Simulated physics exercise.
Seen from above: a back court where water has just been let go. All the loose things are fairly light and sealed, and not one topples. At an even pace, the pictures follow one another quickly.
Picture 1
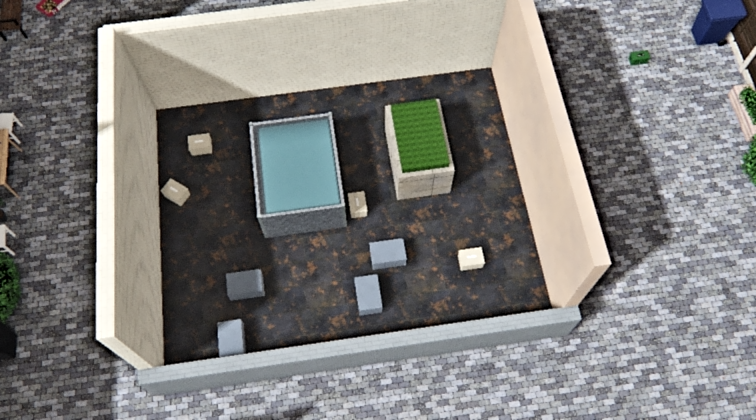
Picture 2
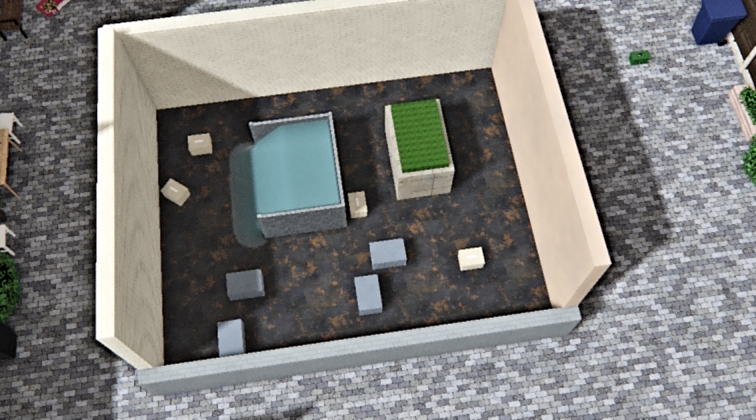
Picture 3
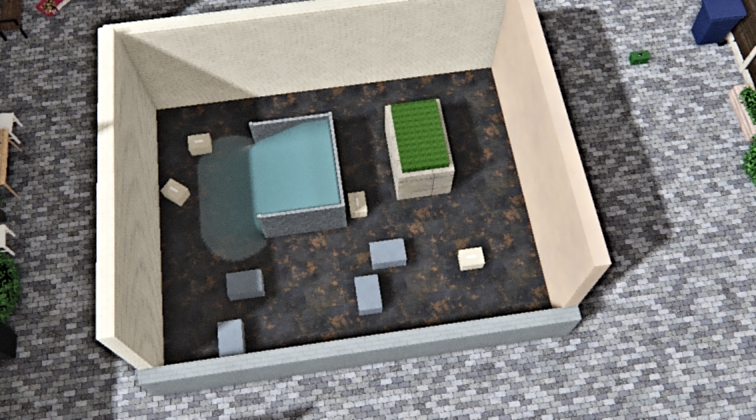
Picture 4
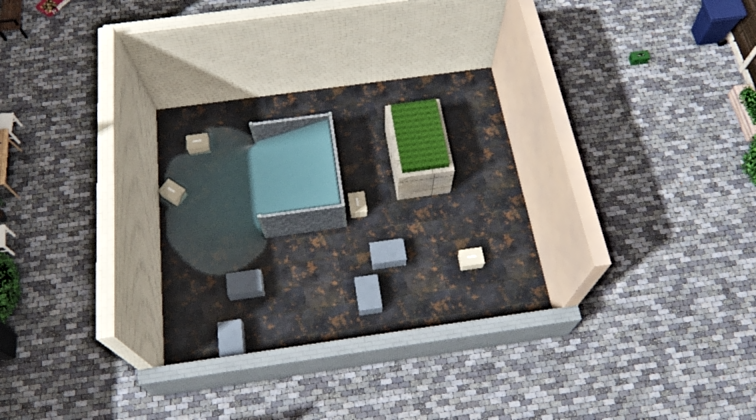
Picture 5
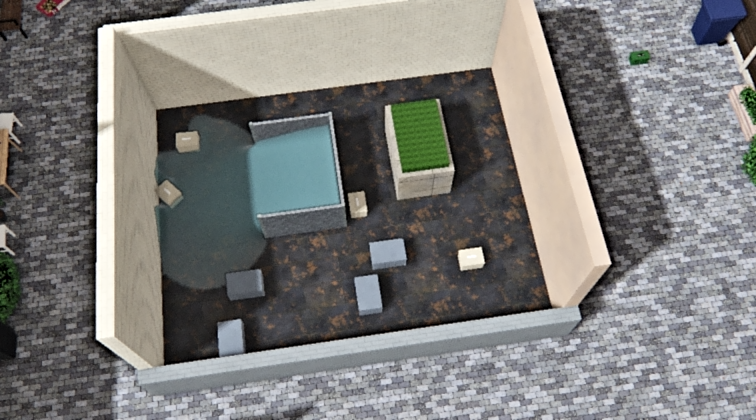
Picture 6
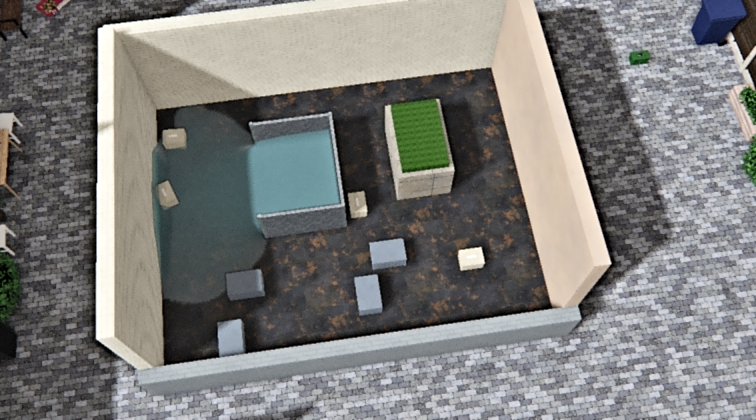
Water pouring from the left side of a raised tank, spreading across a dark walled courtyard and nudging two pale blocks leftward.
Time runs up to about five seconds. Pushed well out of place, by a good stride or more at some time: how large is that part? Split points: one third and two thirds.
Band: Between the two split points.
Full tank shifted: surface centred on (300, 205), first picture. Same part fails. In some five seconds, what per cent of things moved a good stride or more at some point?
Some 80 per cent, I'd say.
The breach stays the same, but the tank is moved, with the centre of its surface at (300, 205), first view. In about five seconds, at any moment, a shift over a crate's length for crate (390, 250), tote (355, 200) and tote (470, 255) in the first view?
Lab note - in sequence: Less than that; less than that; displaced that much.
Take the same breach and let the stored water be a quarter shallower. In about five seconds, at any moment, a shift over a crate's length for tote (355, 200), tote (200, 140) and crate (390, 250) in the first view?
As listed: No, pushed that far, no.
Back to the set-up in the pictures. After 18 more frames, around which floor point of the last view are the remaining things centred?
(358, 253).
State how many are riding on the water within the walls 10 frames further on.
Total: 2.
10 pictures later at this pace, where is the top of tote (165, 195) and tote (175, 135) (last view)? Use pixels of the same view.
I'd say around (169, 274) for the first and around (277, 114) for the second.
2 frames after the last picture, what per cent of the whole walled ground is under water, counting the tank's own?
I'd put it at some 30 per cent.
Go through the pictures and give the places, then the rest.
The first frame shows a tote at (199, 141) rests on the ground; a tote at (174, 190), on the bottom; 0 of 8 have shifted.
The second frame shows a tote at (199, 141) rests on the ground; a tote at (174, 190), on the bottom; 0 of 8 have shifted.
The third frame shows a tote at (199, 141) rests on the ground; a tote at (174, 190) rests on the ground; 0 of 8 have shifted.
The fourth frame shows a tote at (197, 141), on the bottom, close to its start; a tote at (171, 190) rests on the ground, close to its start; 0 of 8 have shifted.
The fifth frame shows a tote at (187, 139), on the bottom, close to its start; a tote at (168, 192), on the bottom, close to its start; 2 of 8 have shifted.
The sixth frame shows a tote at (173, 136) rests on the ground, a stride from its start; a tote at (164, 193), afloat, close to its start; 2 of 8 have shifted.
A moment on, 1 of 8 are well off their spots; 1 afloat.
Next, 3 of 8 are well off their spots; 2 afloat.
Later, 5 of 8 are well off their spots; 1 afloat.
In the end, 5 of 8 are well off their spots, and 5 have been at some point; 2 afloat.
